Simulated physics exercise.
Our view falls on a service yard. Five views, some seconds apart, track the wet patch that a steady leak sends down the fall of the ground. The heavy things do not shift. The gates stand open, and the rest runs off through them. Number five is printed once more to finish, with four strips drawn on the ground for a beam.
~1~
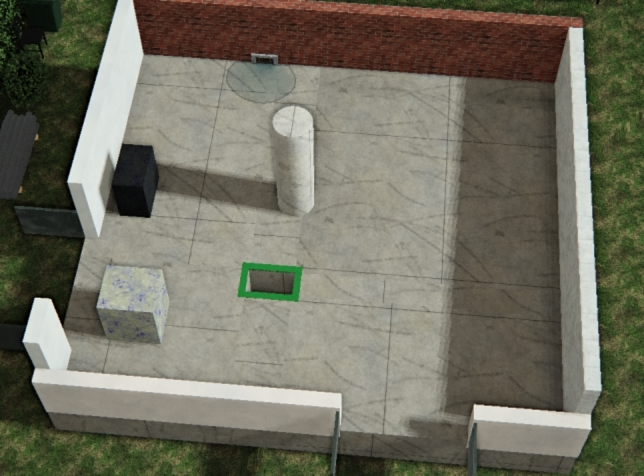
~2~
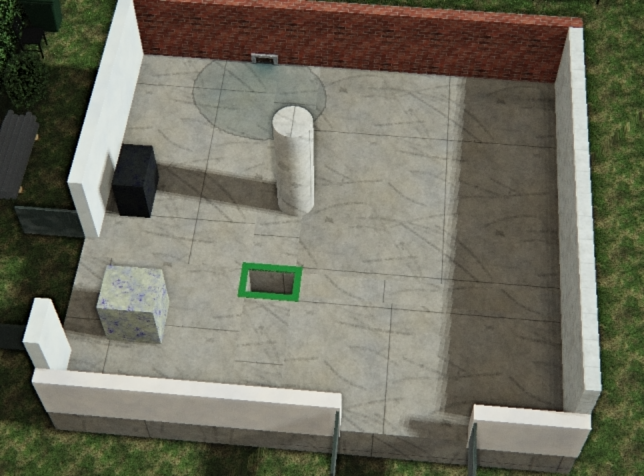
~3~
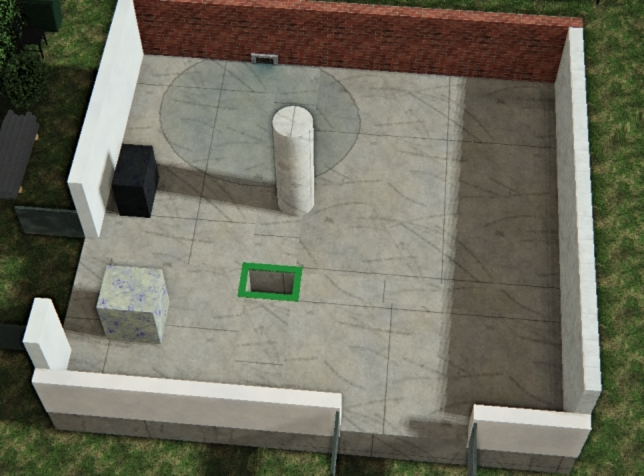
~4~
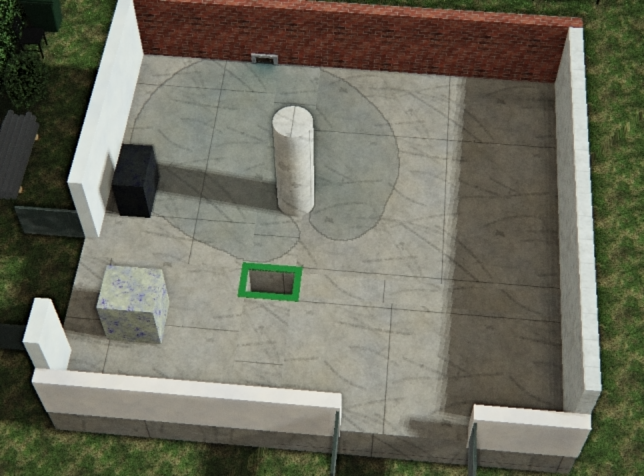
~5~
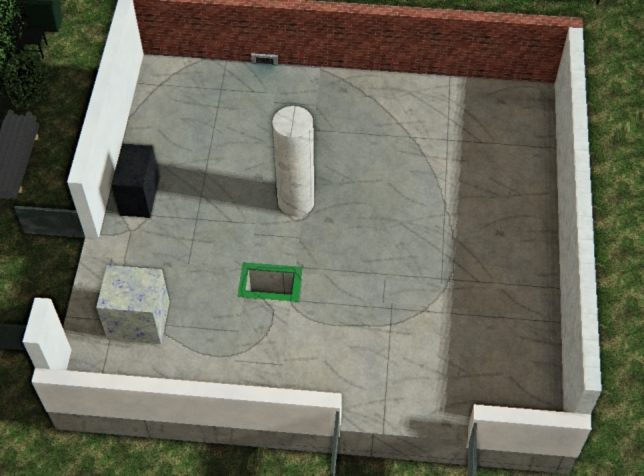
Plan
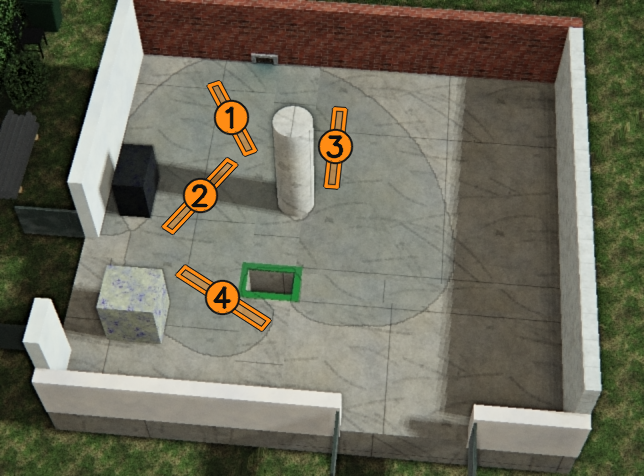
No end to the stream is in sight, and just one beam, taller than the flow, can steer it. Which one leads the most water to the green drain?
I would pick spot 4.
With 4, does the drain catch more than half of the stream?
No, it does not.
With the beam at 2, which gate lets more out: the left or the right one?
The right one.
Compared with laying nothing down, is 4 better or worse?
Better.
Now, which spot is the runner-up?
3.
On the marked copy, 1 from (214, 84) to (250, 152); 2 from (168, 229) to (231, 162); 3 from (331, 186) to (340, 109); 4 from (181, 271) to (265, 324).
With 1, about 14 % of the stream runs into the green drain, about 81 % out by the gates.
With 2, about 14 % of the stream runs into the green drain, about 81 % out by the gates.
With 3, about 24 % of the stream runs into the green drain, about 69 % out by the gates.
With 4, about 35 % of the stream runs into the green drain, about 61 % out by the gates.
